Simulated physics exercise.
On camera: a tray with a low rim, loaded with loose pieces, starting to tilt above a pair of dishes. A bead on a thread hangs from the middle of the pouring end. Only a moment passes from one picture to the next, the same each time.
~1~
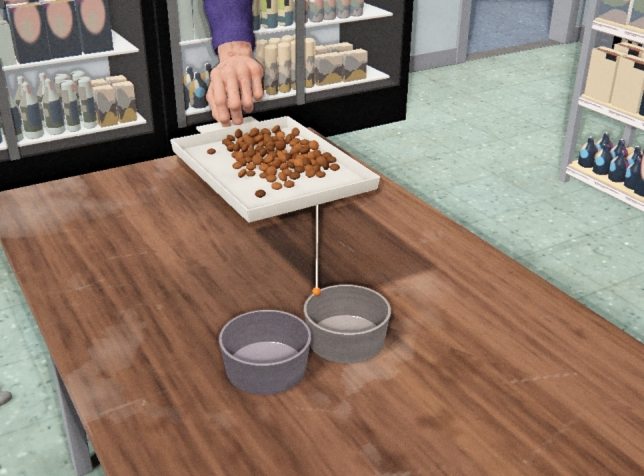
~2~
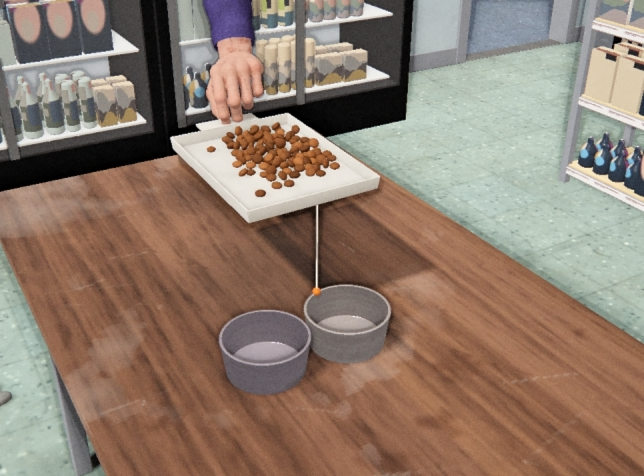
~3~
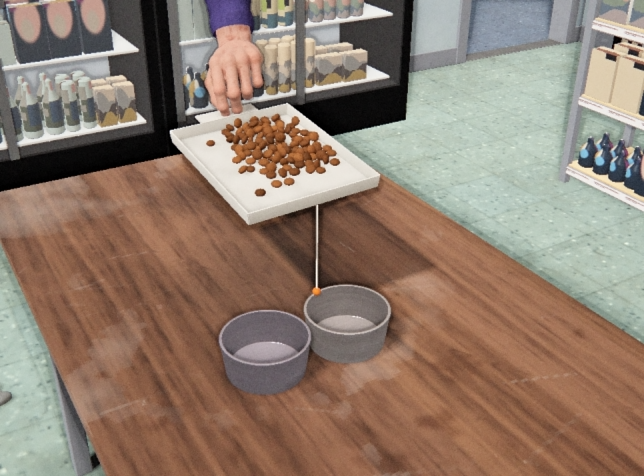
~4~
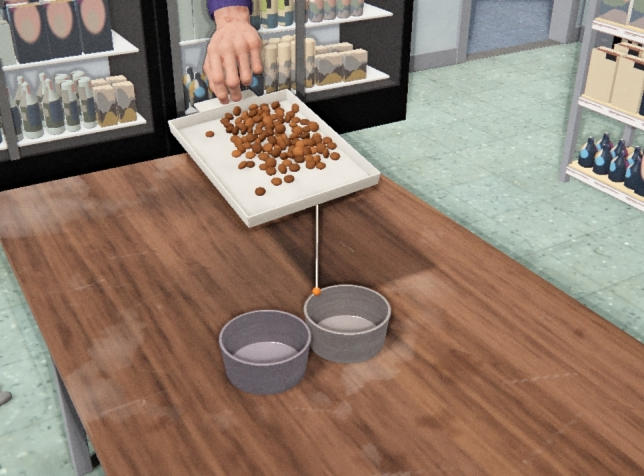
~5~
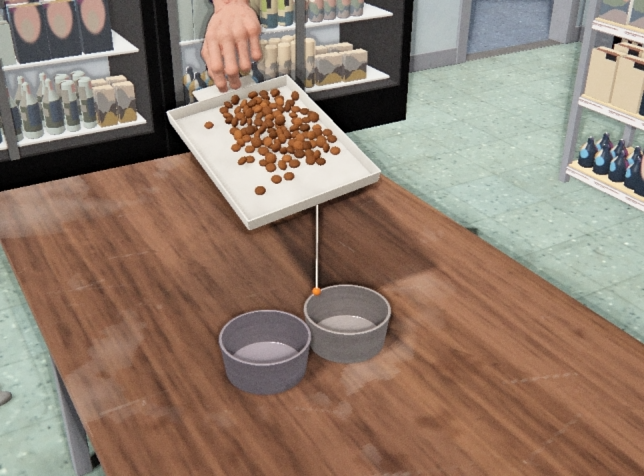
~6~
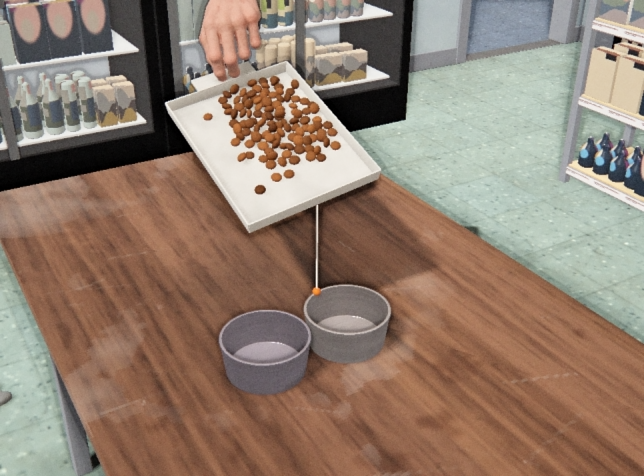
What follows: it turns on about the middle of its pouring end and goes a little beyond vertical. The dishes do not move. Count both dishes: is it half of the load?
Together they catch more than half.
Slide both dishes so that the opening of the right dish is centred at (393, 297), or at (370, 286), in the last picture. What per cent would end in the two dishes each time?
Near 40 % and 40 %.
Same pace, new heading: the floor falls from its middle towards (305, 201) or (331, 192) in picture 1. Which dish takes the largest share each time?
In turn: The right dish; the dish on the right.
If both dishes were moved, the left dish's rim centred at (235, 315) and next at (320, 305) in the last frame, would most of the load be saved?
In turn: Not half; not half.
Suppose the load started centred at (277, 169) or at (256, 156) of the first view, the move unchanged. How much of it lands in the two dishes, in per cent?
About 90 and 80 per cent.
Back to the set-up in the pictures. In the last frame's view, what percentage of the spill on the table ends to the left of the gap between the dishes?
Close to 40 per cent.
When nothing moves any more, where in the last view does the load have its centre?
Near (270, 362).
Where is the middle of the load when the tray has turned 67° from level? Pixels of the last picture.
Roughly at (269, 210).
Just after the last frame, tray tipped steeply; the larger part on the tray; roughly a quarter in the air.
A moment on, tray tipped past a quarter turn; about a tenth on the tray; roughly two thirds in the left dish; just a few in the right dish; about a tenth outside both; about a tenth in the air.
Further on, tray tipped past a quarter turn; the larger part in the left dish; just a few in the right dish; roughly a quarter outside both.
When it is over, tray tipped past a quarter turn; the larger part in the left dish; just a few in the right dish; roughly a quarter outside both.
